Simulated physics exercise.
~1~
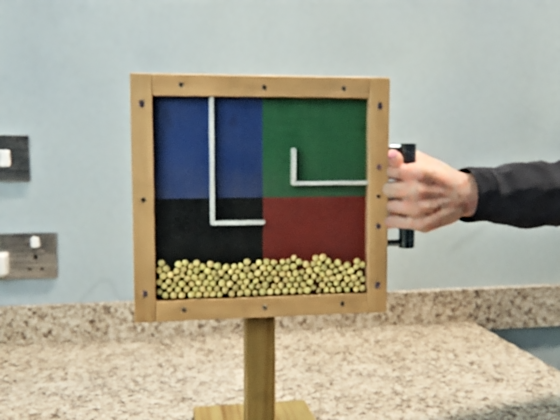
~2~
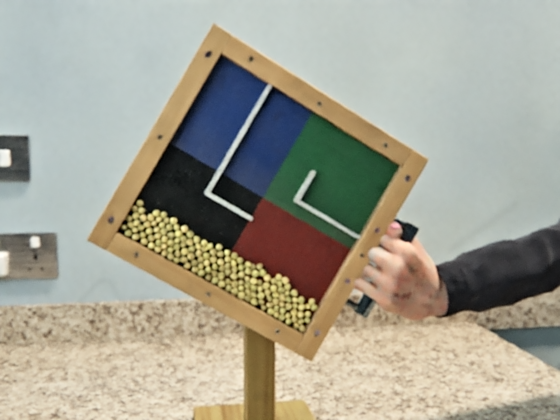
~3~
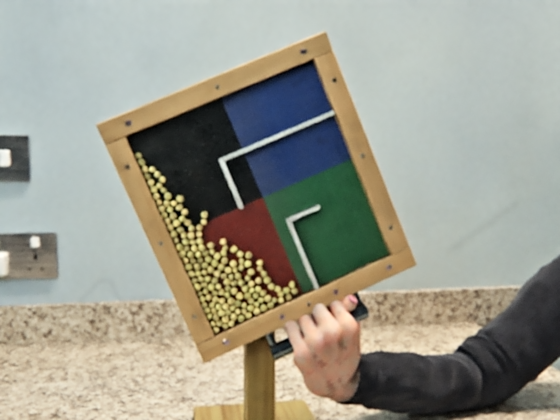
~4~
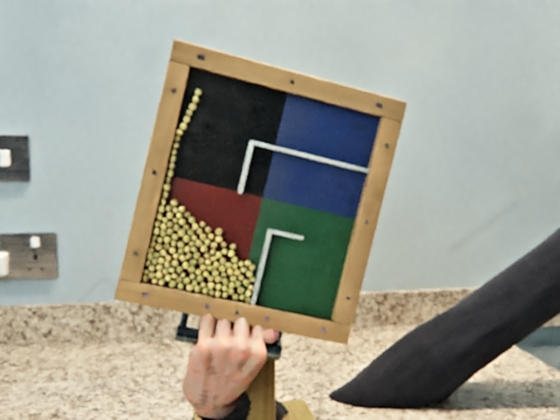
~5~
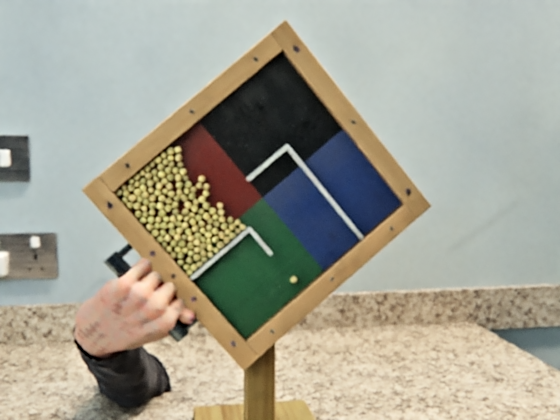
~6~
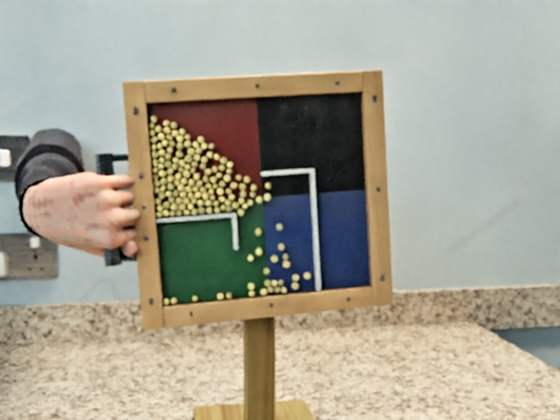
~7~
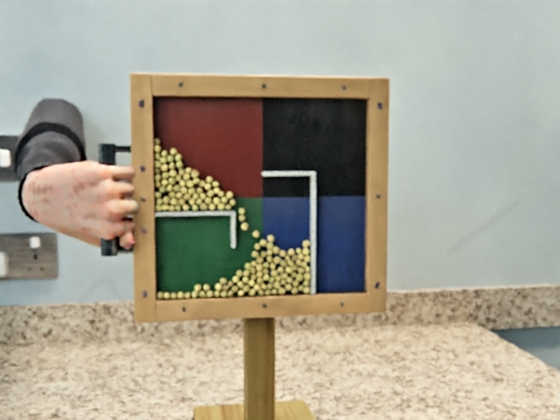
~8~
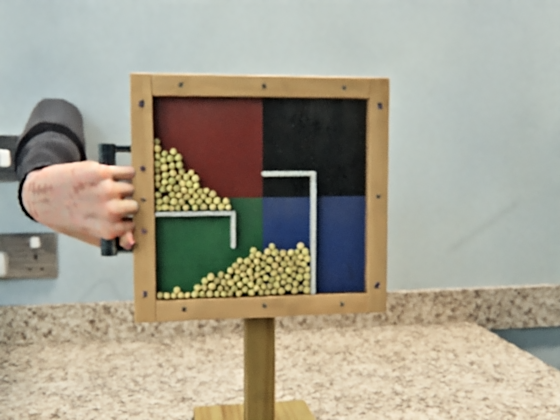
On a counter, a hand turns a case upside down, and beads spill into two piles.
